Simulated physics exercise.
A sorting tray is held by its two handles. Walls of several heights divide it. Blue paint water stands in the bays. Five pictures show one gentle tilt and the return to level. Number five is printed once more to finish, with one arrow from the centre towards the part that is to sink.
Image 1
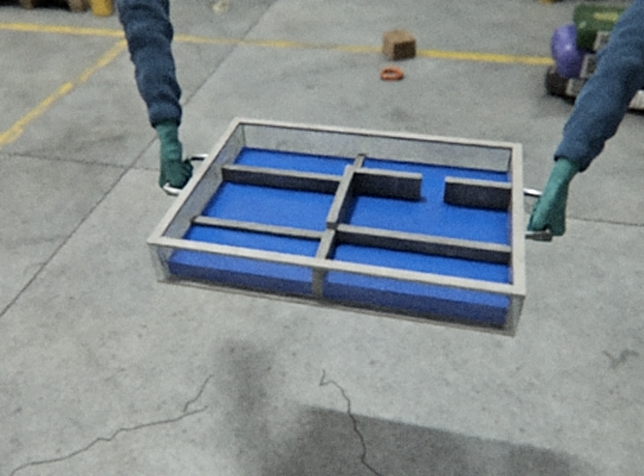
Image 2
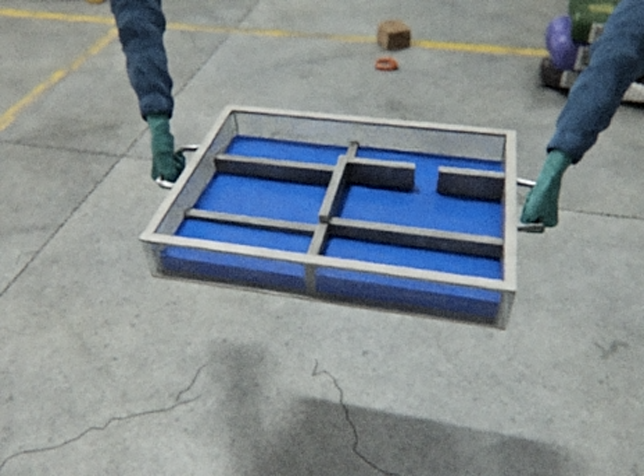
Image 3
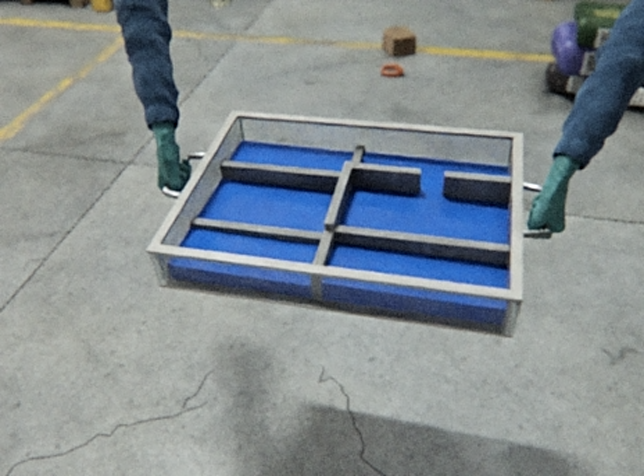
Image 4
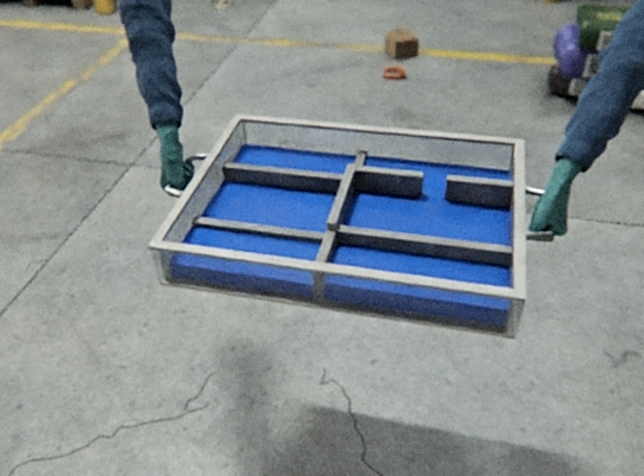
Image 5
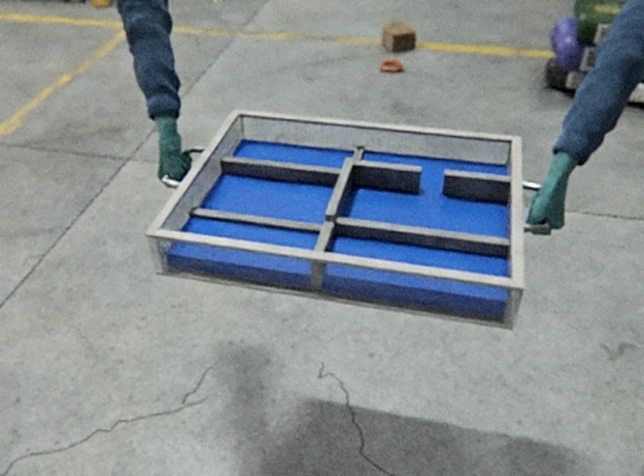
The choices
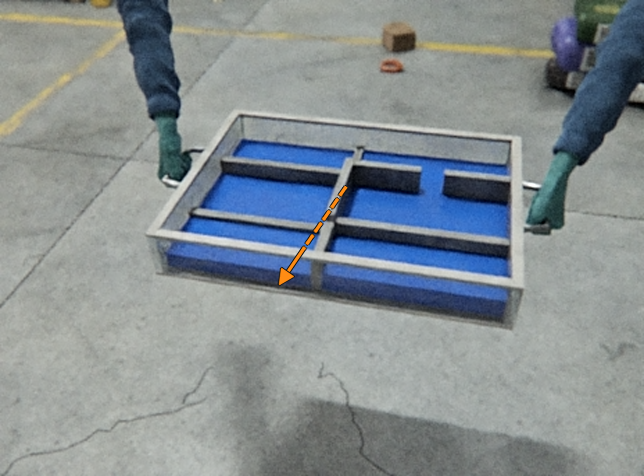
In the video, two gloved hands hold a divided, clear-sided tray with blue liquid in its bays above a concrete floor, tilting it slightly down toward the front and then bringing it back to level.
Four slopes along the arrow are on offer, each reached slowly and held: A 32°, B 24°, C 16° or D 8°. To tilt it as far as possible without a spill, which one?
C is the one.
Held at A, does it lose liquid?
Yes, it does.
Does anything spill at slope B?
Yes, it does.
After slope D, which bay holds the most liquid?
That is the centre right bay.
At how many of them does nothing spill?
Two of the four.
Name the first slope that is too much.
It is B.
The tray is level; deepest in the front right bay, at (414, 270), shallowest in the centre left.
Tipped about 3° down to the front; no wall is crossed.
Tipped about 5° down to the front; no wall is crossed.
Tipped about 2° down to the front; no wall is crossed.
The tray is level; deepest in the front right bay, at (413, 263), shallowest in the centre left.
The arrow ends at (282, 279).
Choosing A, about 41 % goes over the rim.
Choosing B, about 14 % goes over the rim.
Choosing C, nothing spills; the centre right bay holds the most.
Choosing D, nothing spills; the centre right bay holds the most.
